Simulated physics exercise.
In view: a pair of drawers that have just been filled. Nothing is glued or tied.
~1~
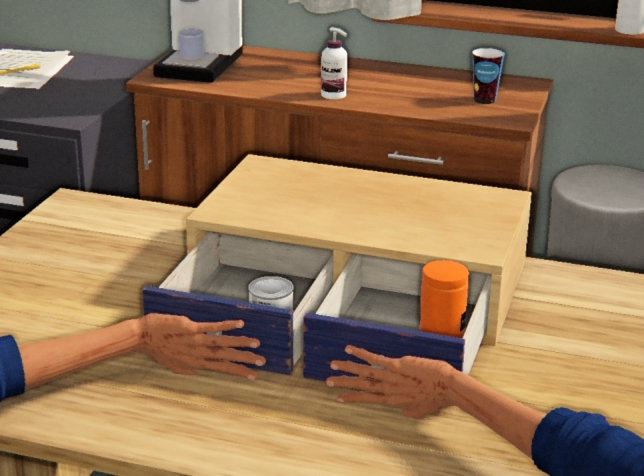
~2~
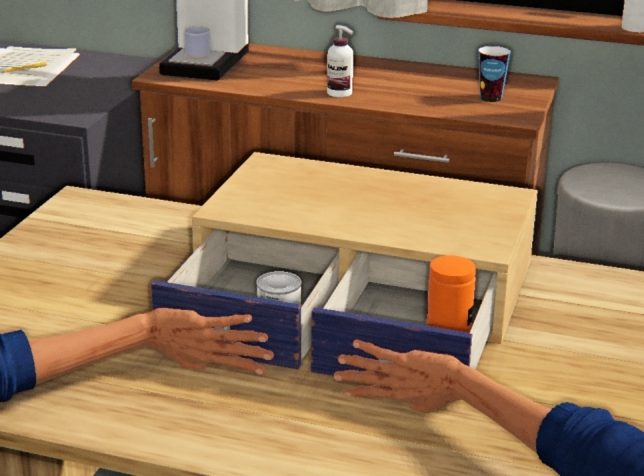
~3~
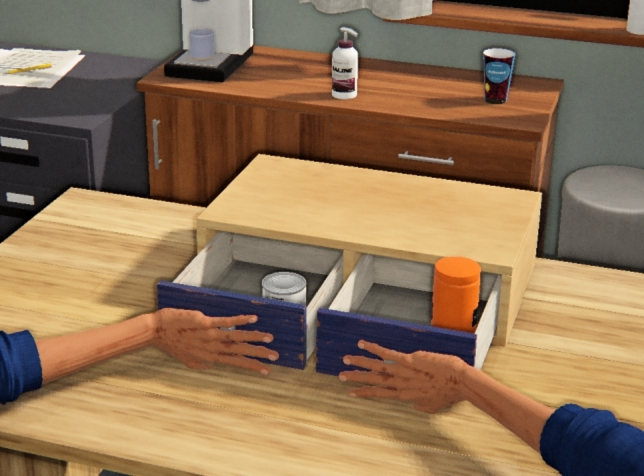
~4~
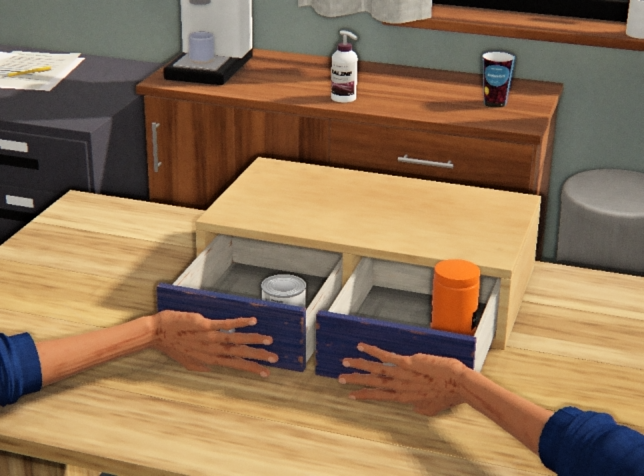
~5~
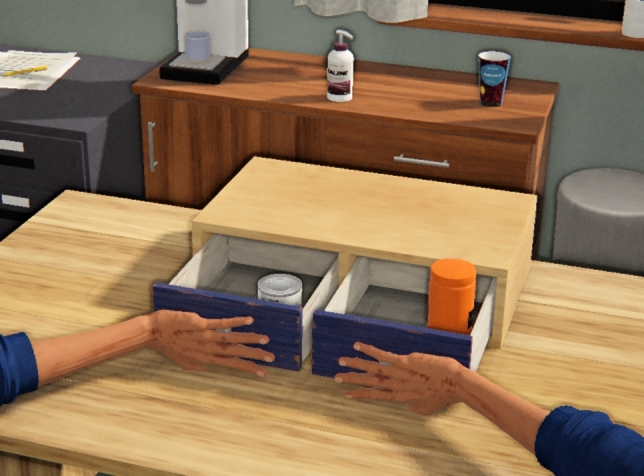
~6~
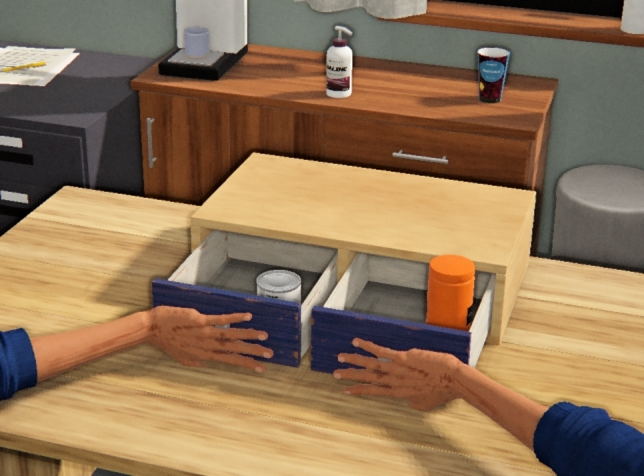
Two hands rested against the fronts of two open blue drawers, a white tin in the left and an orange jar in the right, and nothing moved except the whole view shifting slightly.
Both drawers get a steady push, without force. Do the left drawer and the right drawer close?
Outcome: The left drawer shuts flush; the right drawer stays ajar.
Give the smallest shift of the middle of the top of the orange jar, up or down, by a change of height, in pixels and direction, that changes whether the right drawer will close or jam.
About 16 pixels down.
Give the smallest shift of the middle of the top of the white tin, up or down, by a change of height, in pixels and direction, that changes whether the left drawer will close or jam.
Roughly 24 pixels up.
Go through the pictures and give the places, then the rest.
Left drawer (248, 290) wide open; right drawer (404, 316) wide open; orange jar (443, 309), in the first picture.
Right drawer (411, 311) wide open; white tin (279, 297), in the second picture.
Left drawer (261, 286) wide open; chest (372, 243), in the third picture.
Right drawer (415, 314) wide open; orange jar (455, 307), in the fourth picture.
Left drawer (257, 288) wide open; white tin (280, 299), in the fifth picture.
Left drawer (256, 284) wide open; right drawer (410, 310) wide open; chest (367, 242), in the sixth picture.
Then, 0.36 s after the last picture, left drawer starting in; right drawer starting in.
Then, 0.62 s after the last picture, left drawer about half in; right drawer about half in.
At rest, the left drawer goes all the way in; the right drawer will not close.
